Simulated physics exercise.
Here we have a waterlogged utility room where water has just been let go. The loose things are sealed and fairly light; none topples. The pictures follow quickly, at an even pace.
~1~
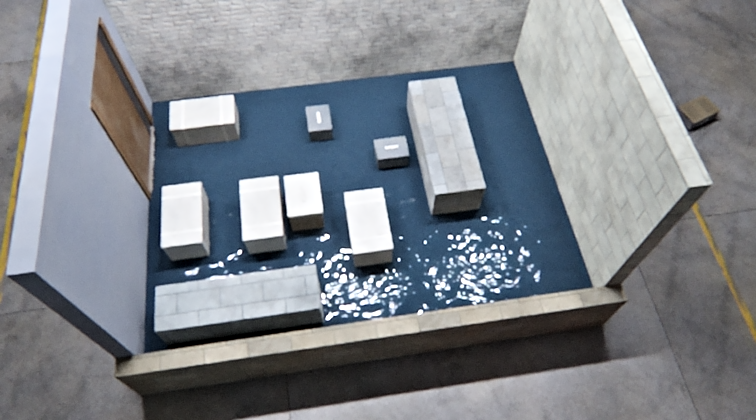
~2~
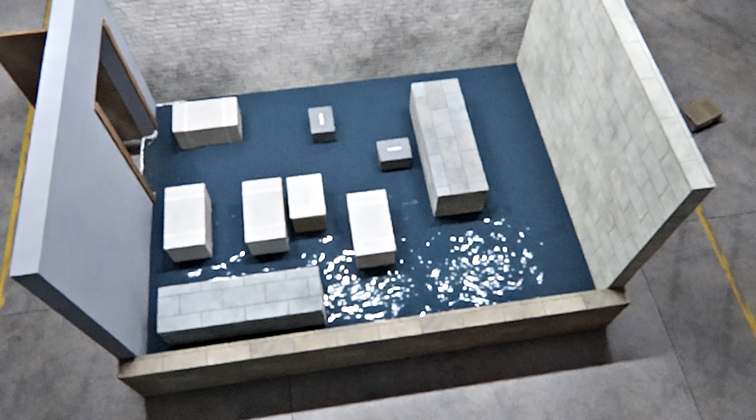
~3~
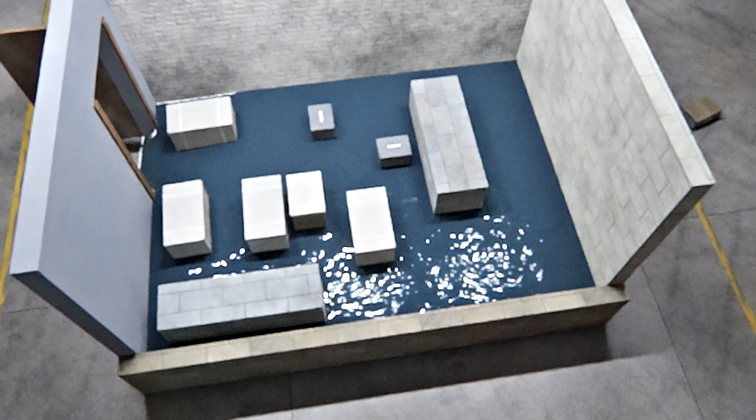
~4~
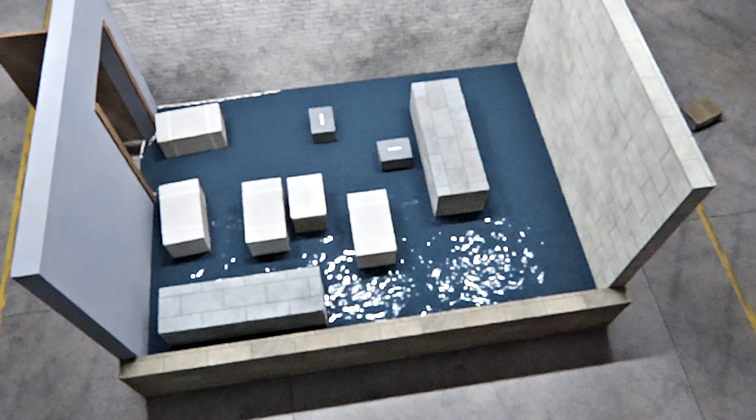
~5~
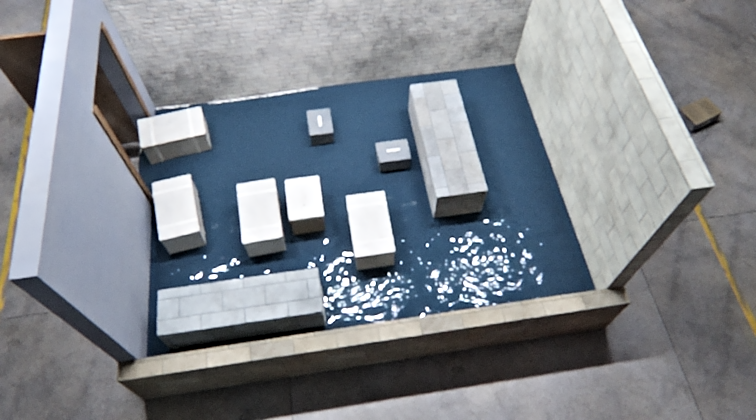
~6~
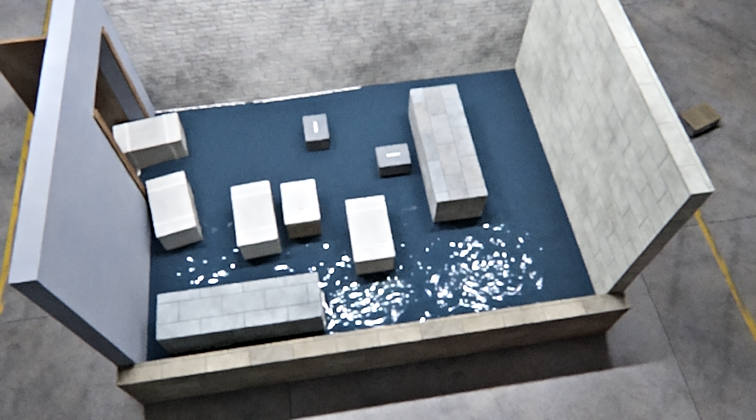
Flooded walled room with a side hatch swinging open, the nearest pale block drifting left towards the opening, then others shifting slightly.
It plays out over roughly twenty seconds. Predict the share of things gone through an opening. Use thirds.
Share: Two thirds or more.
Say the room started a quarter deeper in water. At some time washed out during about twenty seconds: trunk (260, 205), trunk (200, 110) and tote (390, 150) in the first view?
In that order: Out, out, kept in.
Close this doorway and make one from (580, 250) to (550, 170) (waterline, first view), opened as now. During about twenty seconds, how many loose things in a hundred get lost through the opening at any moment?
Roughly 40 per cent.
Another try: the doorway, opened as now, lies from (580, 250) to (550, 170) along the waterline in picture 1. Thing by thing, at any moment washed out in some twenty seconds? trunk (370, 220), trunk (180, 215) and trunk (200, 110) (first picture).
One after the other: Through, no, stays.
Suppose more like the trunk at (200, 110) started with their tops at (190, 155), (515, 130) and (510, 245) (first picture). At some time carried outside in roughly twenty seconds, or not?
In turn: Gone, stays, kept in.
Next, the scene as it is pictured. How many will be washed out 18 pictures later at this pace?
3 of them.
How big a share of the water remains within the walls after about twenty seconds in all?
Roughly 52 per cent.
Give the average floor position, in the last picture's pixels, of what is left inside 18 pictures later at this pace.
Near (261, 182).
A moment on, 1 of 7 are out; 5 afloat.
Next, 3 of 7 are out; 4 afloat.
Later, 5 of 7 are out; 2 afloat.
In the end, 6 of 7 are out; 1 afloat.
